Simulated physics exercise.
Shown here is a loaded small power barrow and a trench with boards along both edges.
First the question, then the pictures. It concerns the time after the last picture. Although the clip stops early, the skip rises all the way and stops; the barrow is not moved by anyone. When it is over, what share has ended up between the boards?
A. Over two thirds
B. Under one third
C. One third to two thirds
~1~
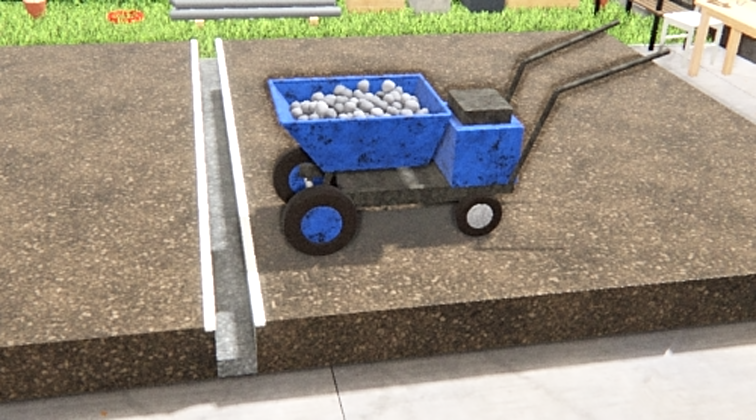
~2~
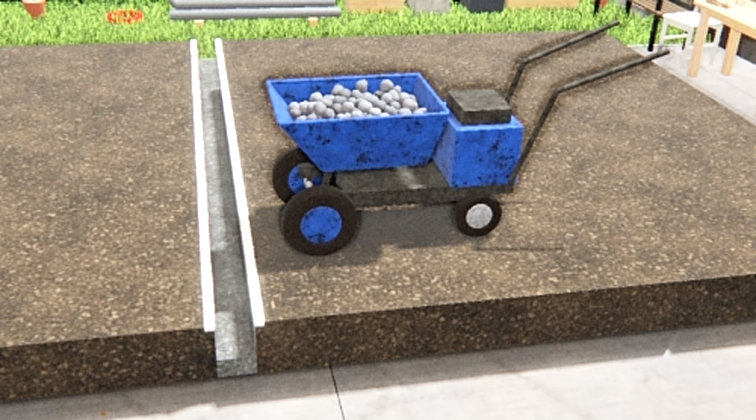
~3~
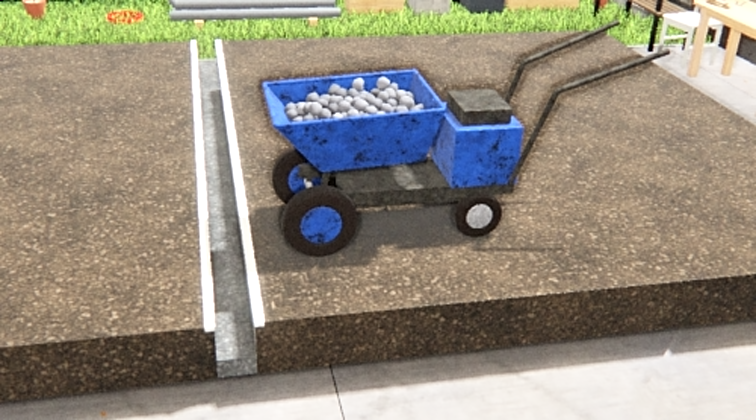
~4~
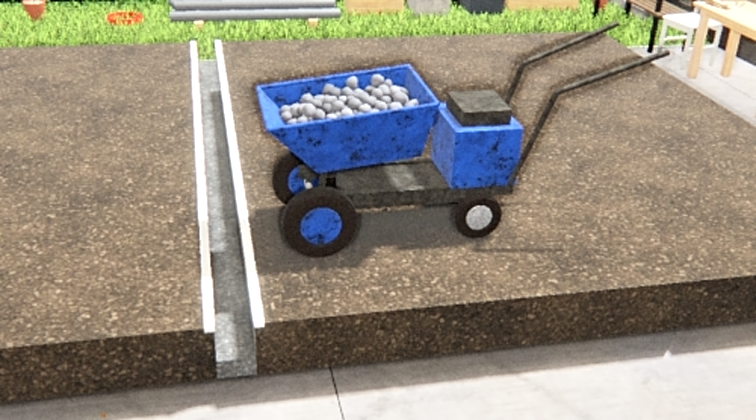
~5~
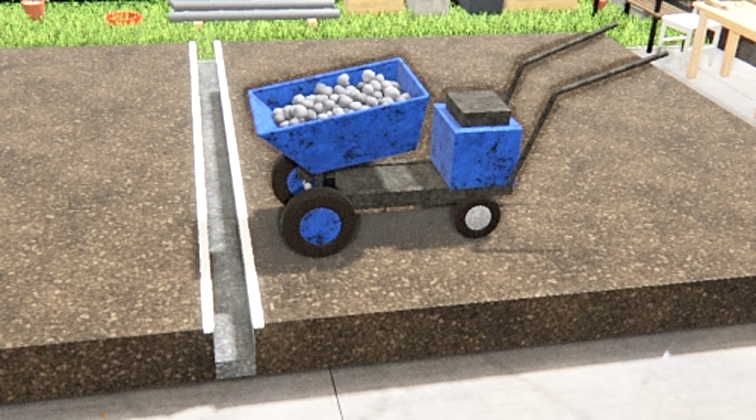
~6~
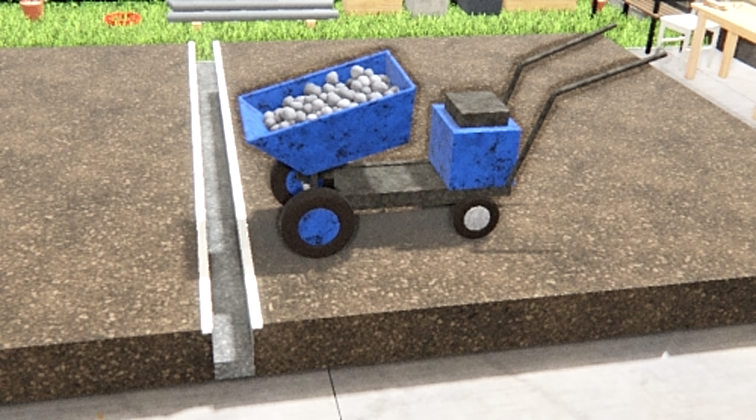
Option B: Under one third.
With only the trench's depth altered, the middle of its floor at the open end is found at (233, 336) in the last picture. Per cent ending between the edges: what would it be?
I'd guess close to 0 percent.
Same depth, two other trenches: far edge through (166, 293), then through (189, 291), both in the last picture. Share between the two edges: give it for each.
70 and 10 percent.
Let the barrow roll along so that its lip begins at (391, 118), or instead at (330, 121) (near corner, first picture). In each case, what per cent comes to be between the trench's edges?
First some 40, then 50 per cent.
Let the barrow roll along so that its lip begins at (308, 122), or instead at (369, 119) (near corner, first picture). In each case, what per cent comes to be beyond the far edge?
It comes out near 60 in a hundred for the first and near 10 in a hundred for the second.
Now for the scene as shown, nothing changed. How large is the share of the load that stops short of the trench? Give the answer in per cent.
Roughly 0 per cent of the load.
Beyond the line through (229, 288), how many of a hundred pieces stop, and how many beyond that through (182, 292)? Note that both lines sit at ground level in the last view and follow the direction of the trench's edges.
In order: 70 percent, then 60 percent.
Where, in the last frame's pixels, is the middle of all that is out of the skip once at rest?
Close to (149, 238) in the last picture.
Soon, skip tipped steeply; all in the skip.
A while on, skip tipped right over; about two thirds in the skip; about a third beyond it; a stray few falling.
Towards the end, skip tipped right over; about a quarter in the skip; a stray few in or heaped over the trench; about two thirds beyond it.
Finally, skip tipped right over; about a quarter in the skip; a stray few in or heaped over the trench; most beyond it.
